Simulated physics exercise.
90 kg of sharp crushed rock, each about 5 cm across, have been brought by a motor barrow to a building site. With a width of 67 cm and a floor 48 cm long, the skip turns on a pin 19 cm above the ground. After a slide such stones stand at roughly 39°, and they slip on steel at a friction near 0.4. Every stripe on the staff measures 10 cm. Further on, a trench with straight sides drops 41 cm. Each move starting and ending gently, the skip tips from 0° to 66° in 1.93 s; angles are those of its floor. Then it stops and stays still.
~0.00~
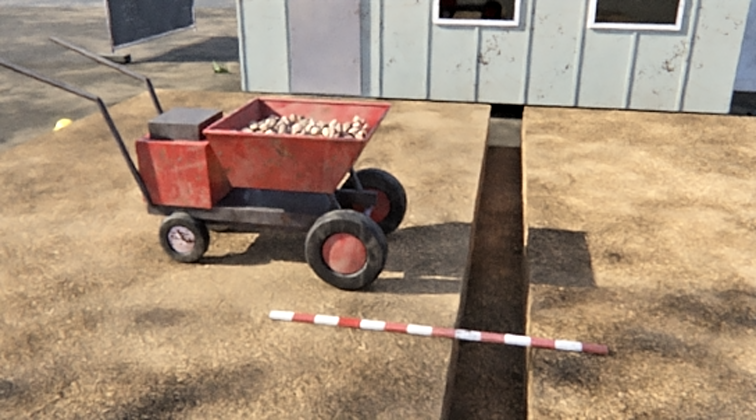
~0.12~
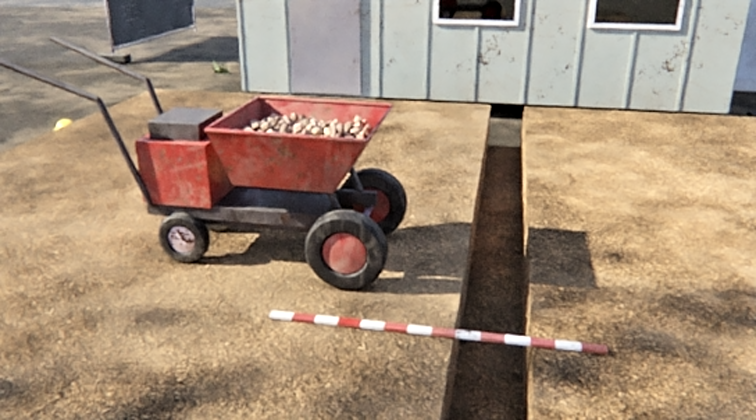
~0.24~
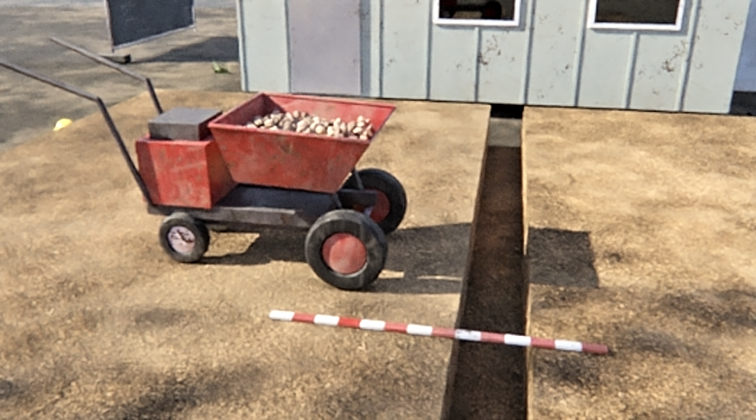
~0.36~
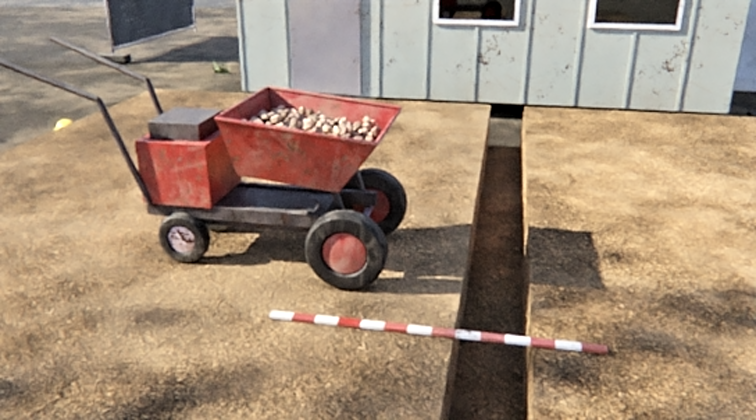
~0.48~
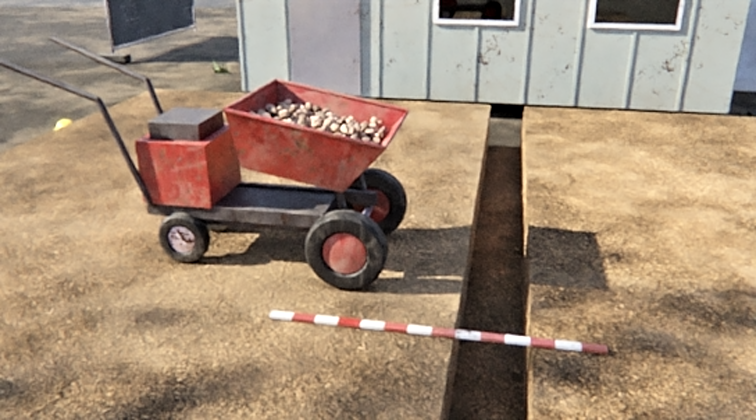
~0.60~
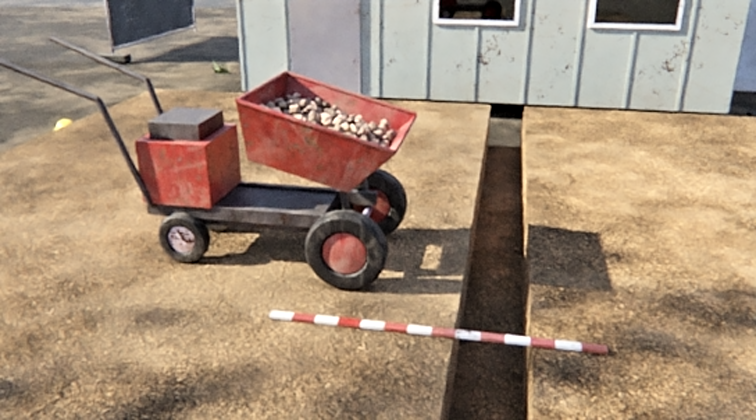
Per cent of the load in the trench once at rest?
About 34 %.
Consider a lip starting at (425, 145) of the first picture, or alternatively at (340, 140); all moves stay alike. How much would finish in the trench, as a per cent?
10 and 30 %.
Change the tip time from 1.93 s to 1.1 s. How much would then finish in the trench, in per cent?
Expected share: Around 35%.
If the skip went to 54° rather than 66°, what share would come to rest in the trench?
I'd guess some 0 in a hundred.
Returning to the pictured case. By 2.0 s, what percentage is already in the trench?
Roughly 5% by that time.
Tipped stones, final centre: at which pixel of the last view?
I'd point to around (498, 344).
After 1.5 s the floor is at 56°; 100 % in the skip; the foremost stones are at (450, 193).
After 2.0 s the floor is at 66°; 93 % in the skip, 7 % in the trench; the foremost stones are at (523, 285).
After 2.4 s the floor is at 66°; 80 % in the skip, 19 % in the trench; the foremost stones are at (539, 316).
After 4.3 s the floor is at 66°; 65 % in the skip, 34 % in the trench; the foremost stones are at (540, 321).
